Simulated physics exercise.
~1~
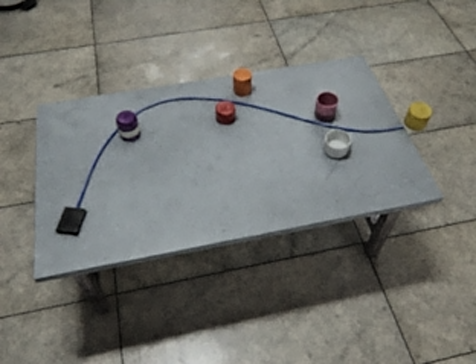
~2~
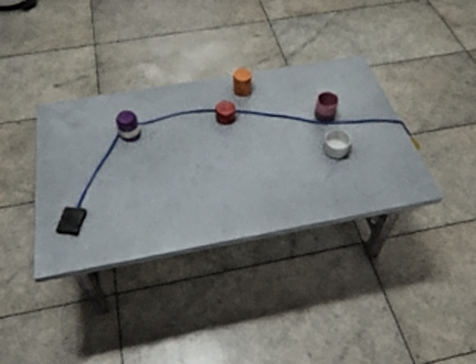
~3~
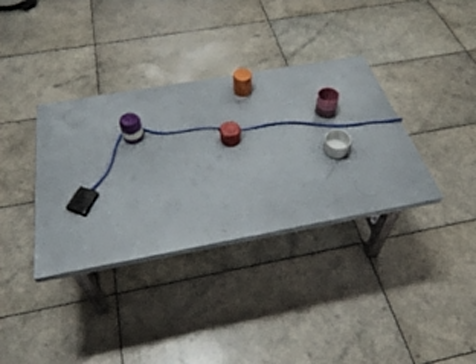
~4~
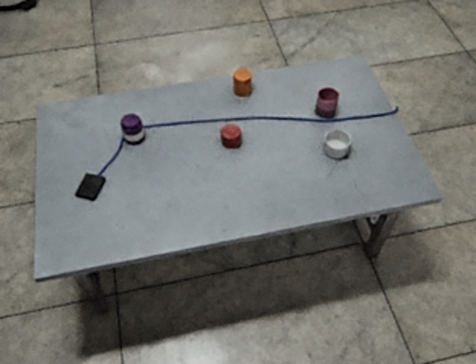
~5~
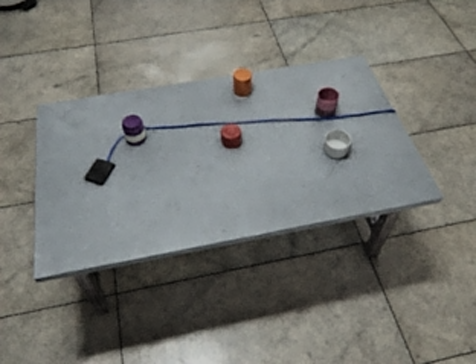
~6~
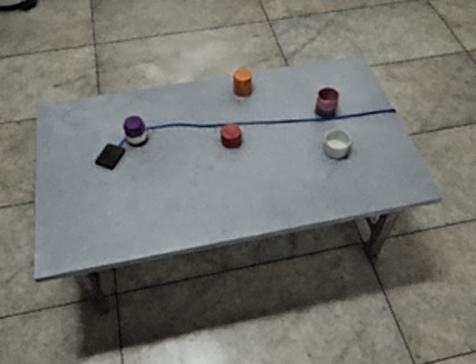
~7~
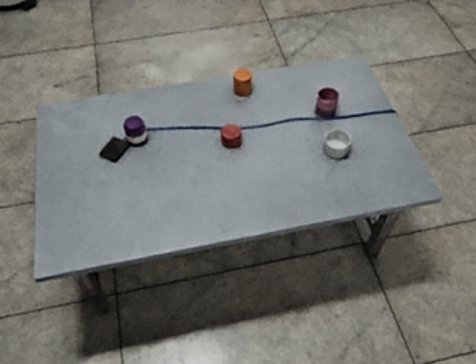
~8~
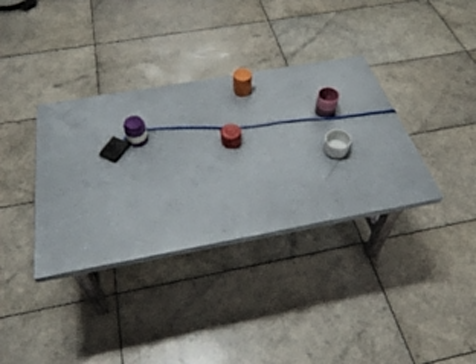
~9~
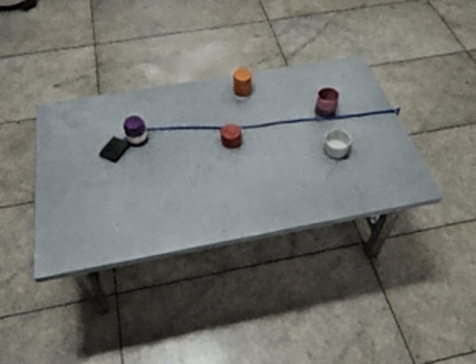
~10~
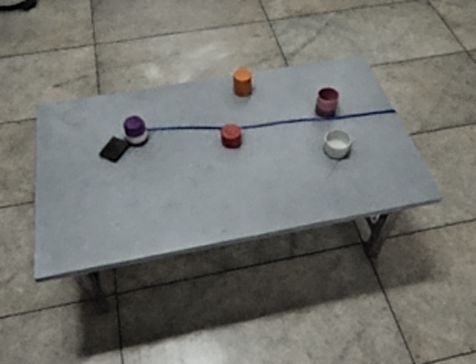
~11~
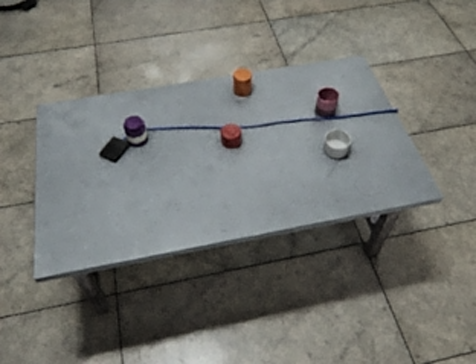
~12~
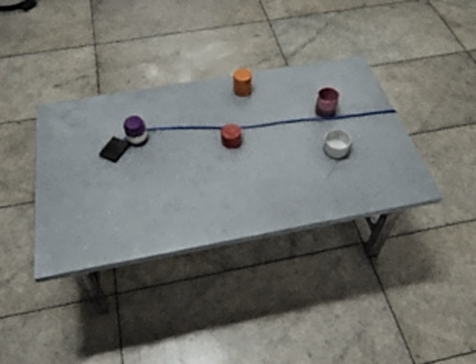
The yellow speaker drops off the right edge, dragging the black phone until it rests by the purple jar.
